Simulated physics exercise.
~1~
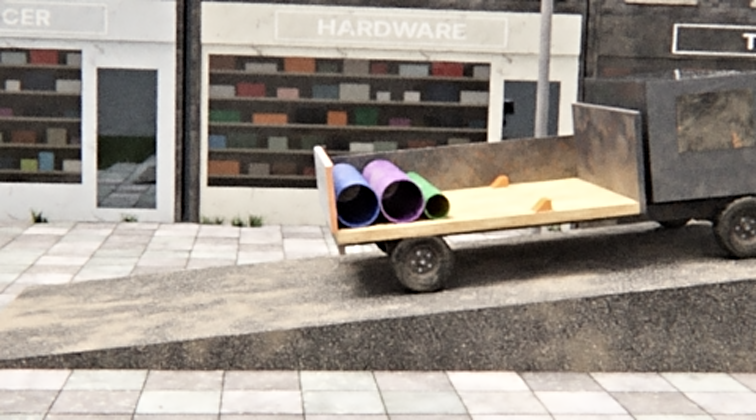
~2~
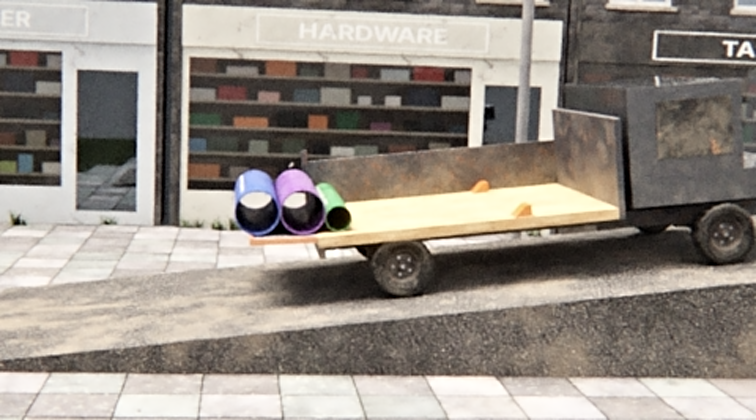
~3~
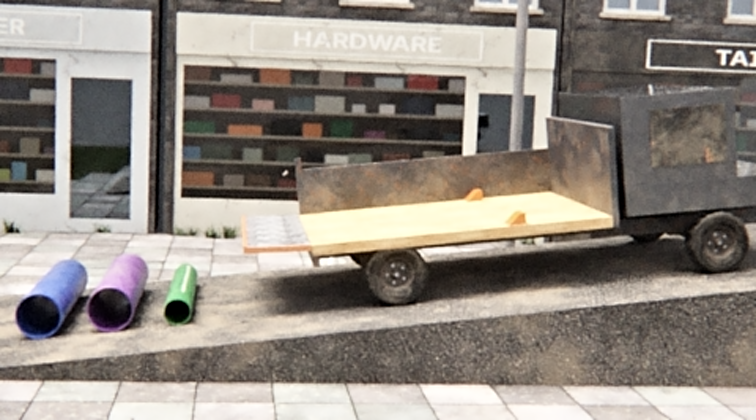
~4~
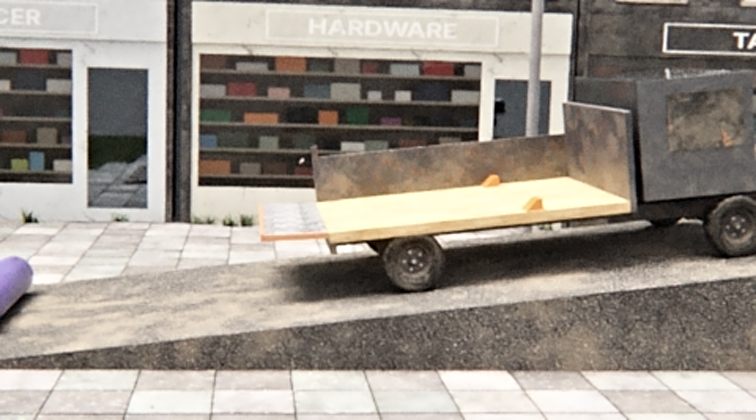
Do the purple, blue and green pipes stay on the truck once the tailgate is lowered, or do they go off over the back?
All three go off over the back. The blue, purple and green pipes each roll across the lowered tailgate and drop to the slope behind the truck.
